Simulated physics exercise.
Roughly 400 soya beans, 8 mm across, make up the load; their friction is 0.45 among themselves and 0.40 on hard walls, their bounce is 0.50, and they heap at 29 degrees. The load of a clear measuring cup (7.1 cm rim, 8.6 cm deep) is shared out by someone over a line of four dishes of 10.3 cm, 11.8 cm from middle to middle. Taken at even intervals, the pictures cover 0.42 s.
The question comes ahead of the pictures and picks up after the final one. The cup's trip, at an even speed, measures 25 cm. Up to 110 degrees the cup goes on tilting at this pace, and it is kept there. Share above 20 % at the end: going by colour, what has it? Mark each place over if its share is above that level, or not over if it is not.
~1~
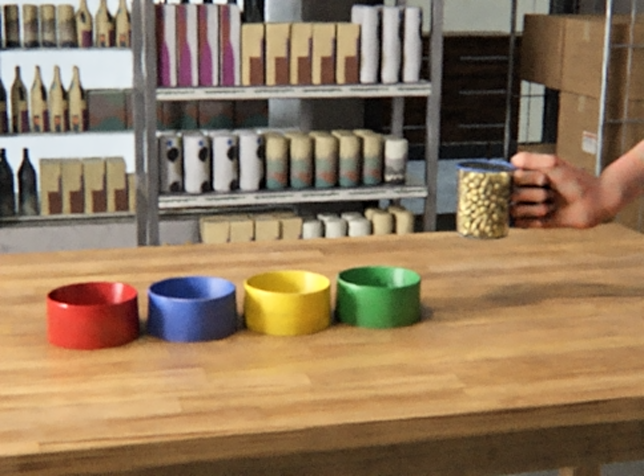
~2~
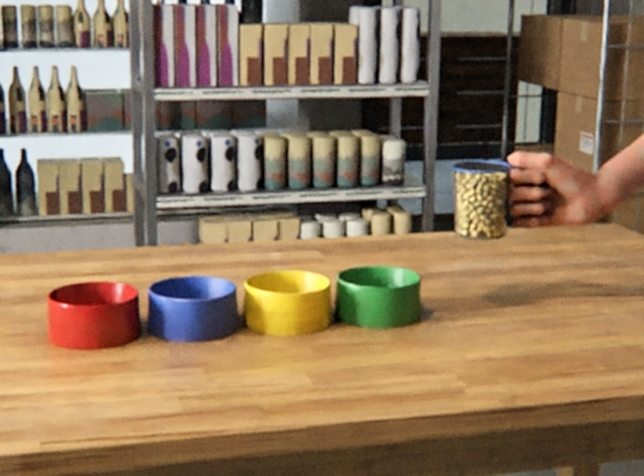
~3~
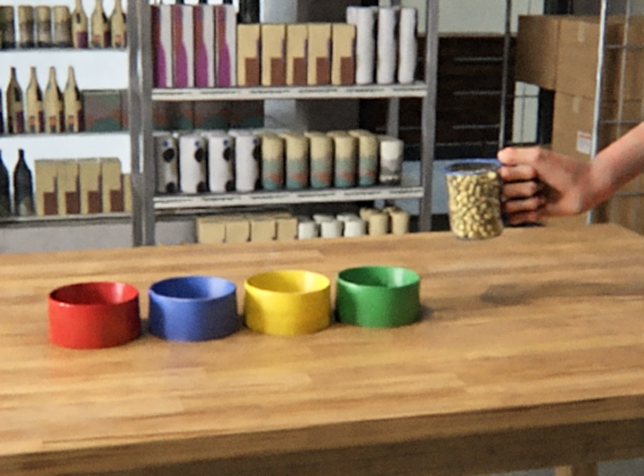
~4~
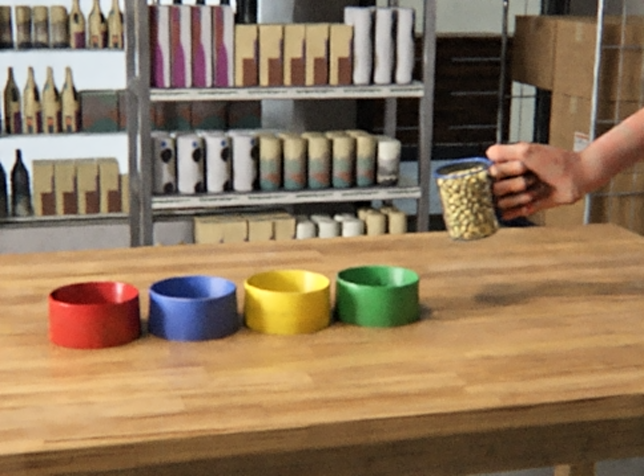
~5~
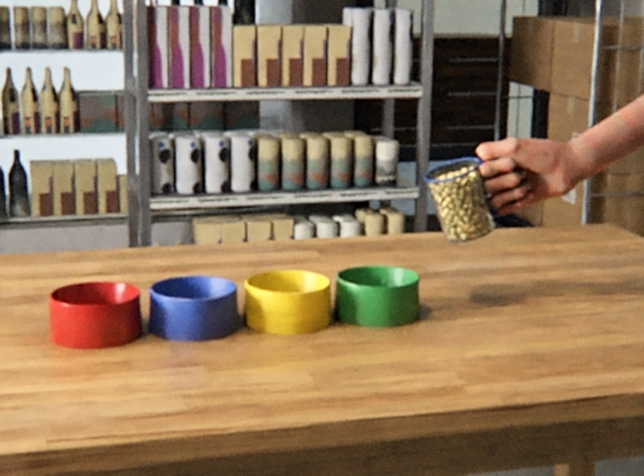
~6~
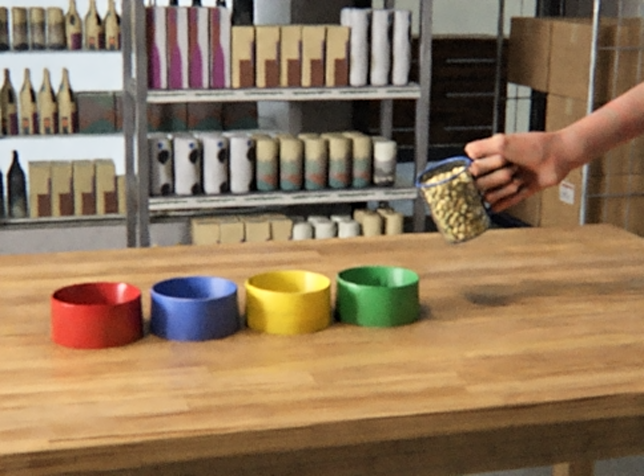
Red: Not over, blue: Not over, green: Not over, yellow: Over, counter: Not over.
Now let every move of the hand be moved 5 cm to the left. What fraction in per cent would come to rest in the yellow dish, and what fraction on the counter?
The yellow dish would get 70 and the counter 20.
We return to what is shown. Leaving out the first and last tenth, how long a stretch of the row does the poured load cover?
It spans about 7 centimetres along the dishes.
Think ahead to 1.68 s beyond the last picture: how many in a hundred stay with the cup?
Roughly 5 %.
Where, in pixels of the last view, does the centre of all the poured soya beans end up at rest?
Near (286, 307).
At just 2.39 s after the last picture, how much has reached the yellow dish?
Roughly 90 %.
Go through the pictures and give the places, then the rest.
Cup at (484, 200), tilt 0 degrees, lip at (459, 167), moved 0.0 cm; middle of the pieces at (483, 198); green dish at (379, 277); yellow dish at (287, 283); blue dish at (192, 288); red dish at (93, 294), in the first picture.
Cup at (482, 200), tilt 2 degrees, lip at (456, 169), moved 0.3 cm; middle of the pieces at (480, 198), in the second picture.
Cup at (475, 200), tilt 8 degrees, lip at (446, 172), moved 1.1 cm; middle of the pieces at (473, 198), in the third picture.
Cup at (468, 201), tilt 14 degrees, lip at (436, 176), moved 1.9 cm; middle of the pieces at (466, 199), in the fourth picture.
Cup at (461, 201), tilt 20 degrees, lip at (427, 180), moved 2.8 cm; middle of the pieces at (459, 200), in the fifth picture.
Cup at (455, 202), tilt 26 degrees, lip at (419, 185), moved 3.6 cm; middle of the pieces at (453, 200); green dish at (378, 277); yellow dish at (288, 282); blue dish at (194, 288); red dish at (96, 294), in the sixth picture.
Then, 1.01 s after the last picture, tilt 97 degrees; cup holds 85 %, yellow 5 %.
Then, 1.68 s after the last picture, tilt 110 degrees; cup holds 5 %, yellow 85 %.
Then, 2.39 s after the last picture, tilt 110 degrees; cup holds 0 %, yellow 90 %.
In the end, red 0 %, blue 0 %, green 0 %, yellow 90 %, counter 10 %.
